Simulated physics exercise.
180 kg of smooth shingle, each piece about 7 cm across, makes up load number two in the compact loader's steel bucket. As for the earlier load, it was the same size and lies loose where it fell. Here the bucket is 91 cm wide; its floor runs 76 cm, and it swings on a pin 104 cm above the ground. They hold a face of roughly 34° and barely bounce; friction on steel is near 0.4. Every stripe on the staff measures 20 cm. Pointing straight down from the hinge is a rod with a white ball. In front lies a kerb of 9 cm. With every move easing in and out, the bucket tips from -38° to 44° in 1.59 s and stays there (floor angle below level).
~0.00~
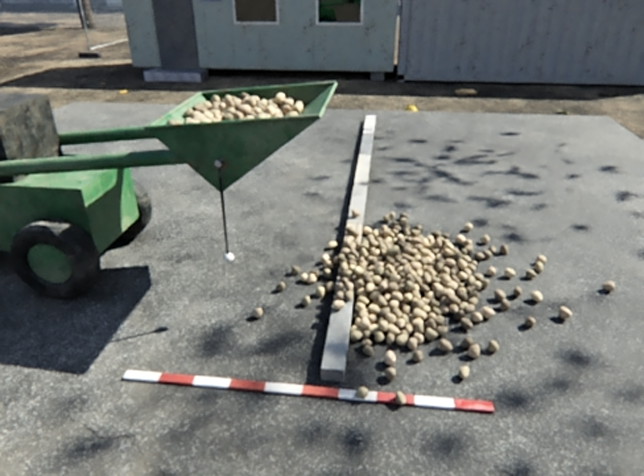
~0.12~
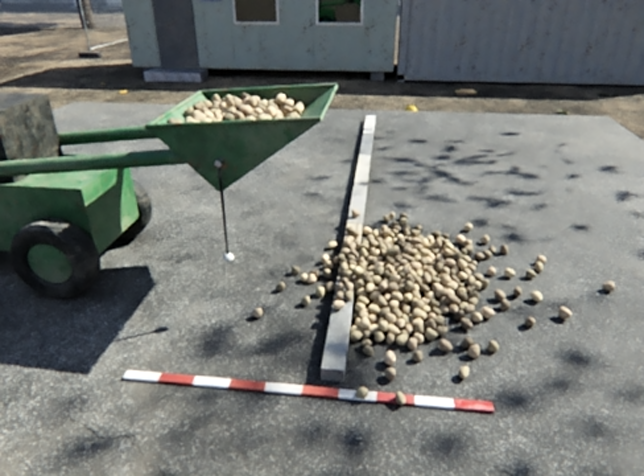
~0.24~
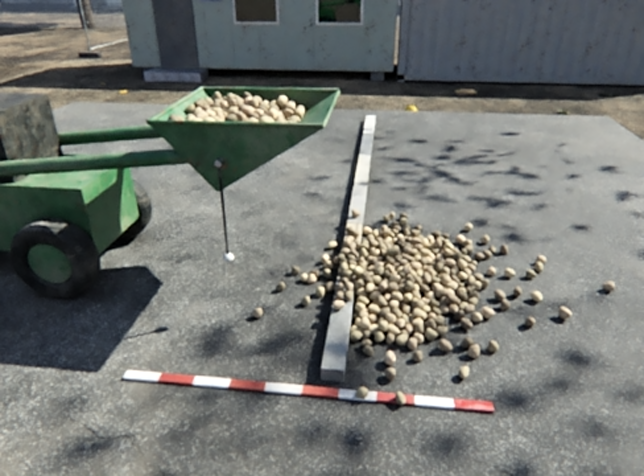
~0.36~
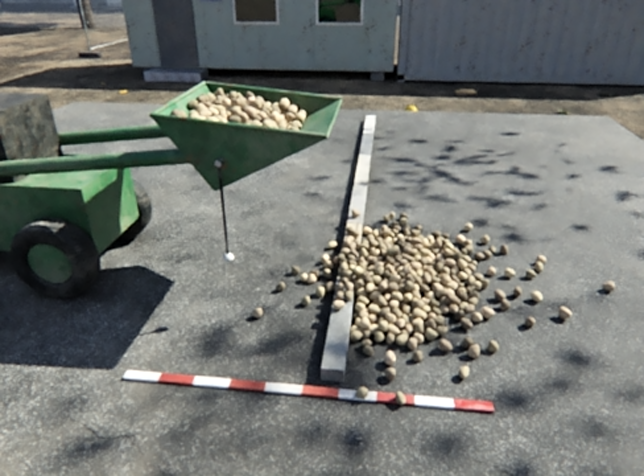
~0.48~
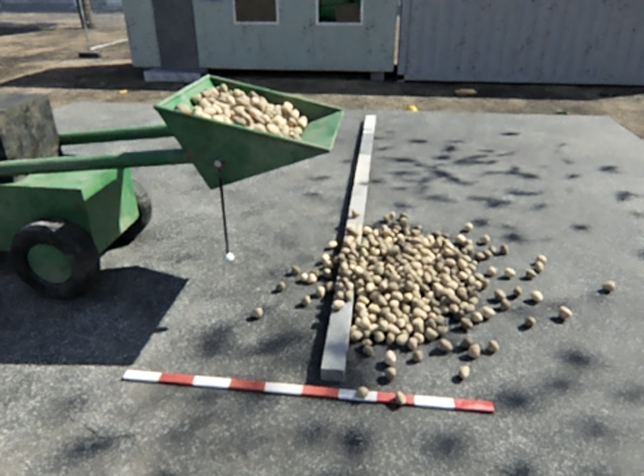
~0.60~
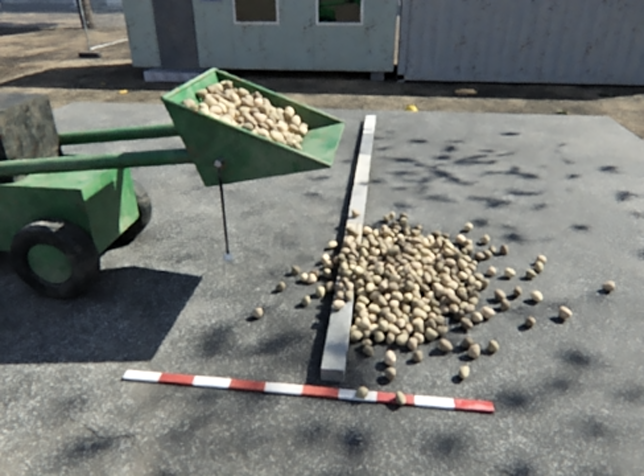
On a paved yard, a green loader's bucket of stones tilts forward beside a loose pile.
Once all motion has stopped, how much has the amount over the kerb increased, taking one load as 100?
It has increased by some 39 per cent.
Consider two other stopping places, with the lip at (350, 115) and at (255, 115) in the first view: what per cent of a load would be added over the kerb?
First place about 75 %, second about 0 %.
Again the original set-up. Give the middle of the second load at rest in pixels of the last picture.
I'd point to about (334, 268).
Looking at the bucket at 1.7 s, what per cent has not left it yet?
Roughly 20 per cent is still inside.
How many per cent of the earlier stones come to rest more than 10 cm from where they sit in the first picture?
5 %.
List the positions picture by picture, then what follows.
Lip at (320, 116), floor tilted -38°, highest stones at (246, 104). The earlier load is highest near (381, 275), 15 cm above ground level, 9 % on this side of the kerb, 91 % over the kerb, in the first frame.
The bucket is at -37°, its lip at (321, 119); the top of the load is at (247, 104); the stones move at 0.1 m/s on average, in the second frame.
The bucket is at -33°, its lip at (324, 126); the top of the load is at (230, 101); the stones move at 0.1 m/s on average, in the third frame.
Lip at (327, 137), floor tilted -27°, highest stones at (220, 100); the stones move at 0.1 m/s on average, in the fourth frame.
The bucket is at -20°, its lip at (330, 151); the top of the load is at (217, 95); the stones move at 0.2 m/s on average, in the fifth frame.
The bucket is at -12°, its lip at (331, 166); the top of the load is at (218, 91); the stones move at 0.2 m/s on average, in the sixth frame.
After 1.2 s the floor is at 31°; in per cent of one load, 97 in the bucket, 11 on this side of the kerb, 91 over the kerb; the foremost stones are at (543, 282).
After 1.7 s the floor is at 44°; in per cent of one load, 18 in the bucket, 75 on this side of the kerb, 107 over the kerb; the foremost stones are at (543, 282).
After 2.0 s the floor is at 44°; in per cent of one load, 0 in the bucket, 74 on this side of the kerb, 126 over the kerb; the foremost stones are at (543, 282).
After 4.4 s the floor is at 44°; in per cent of one load, 0 in the bucket, 70 on this side of the kerb, 130 over the kerb; the foremost stones are at (539, 271). Net gain over the kerb, 39.
